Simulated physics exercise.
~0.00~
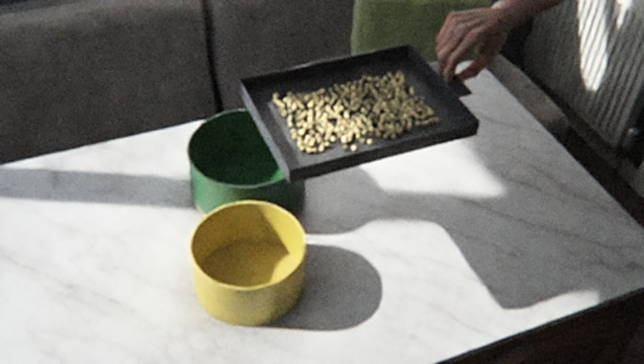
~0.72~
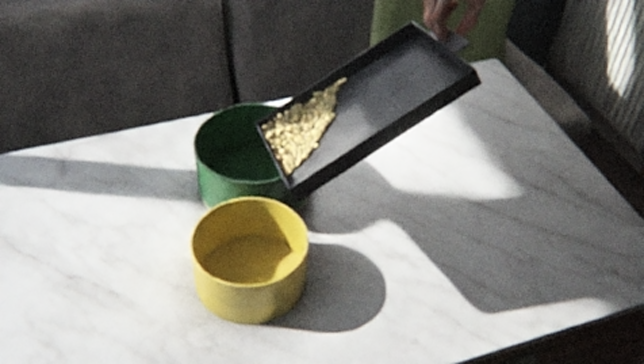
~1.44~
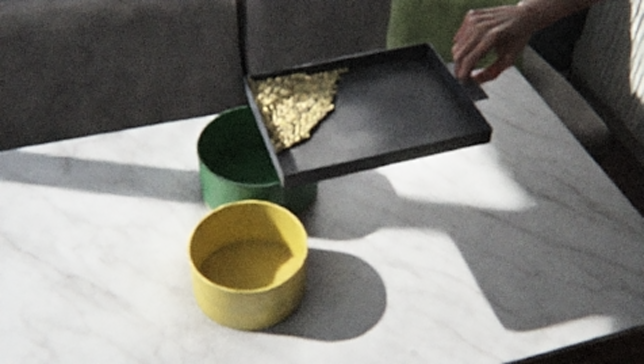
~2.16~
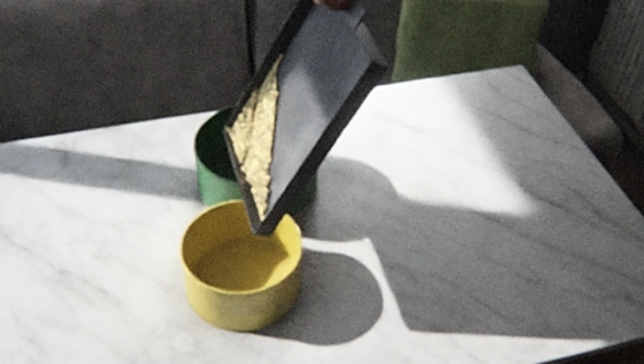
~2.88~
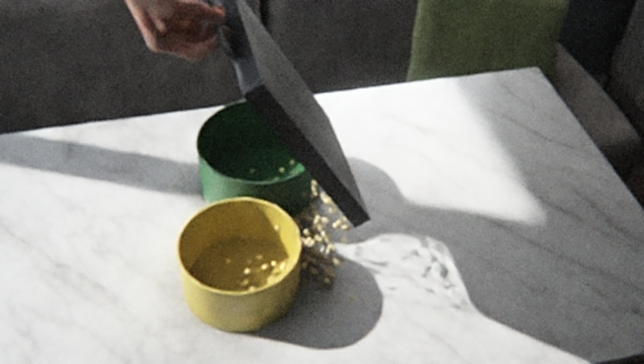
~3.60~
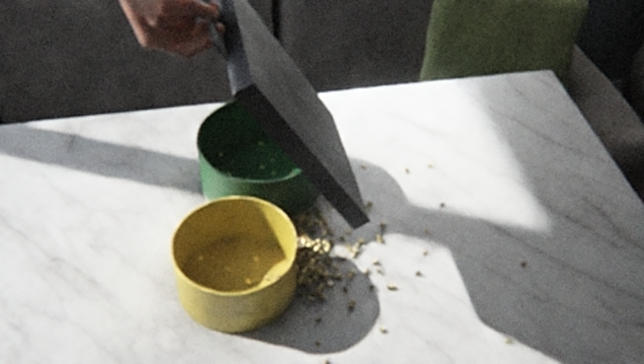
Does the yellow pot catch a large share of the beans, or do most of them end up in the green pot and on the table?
Most of them end up in the green pot and on the table. The yellow pot gets only a few beans.
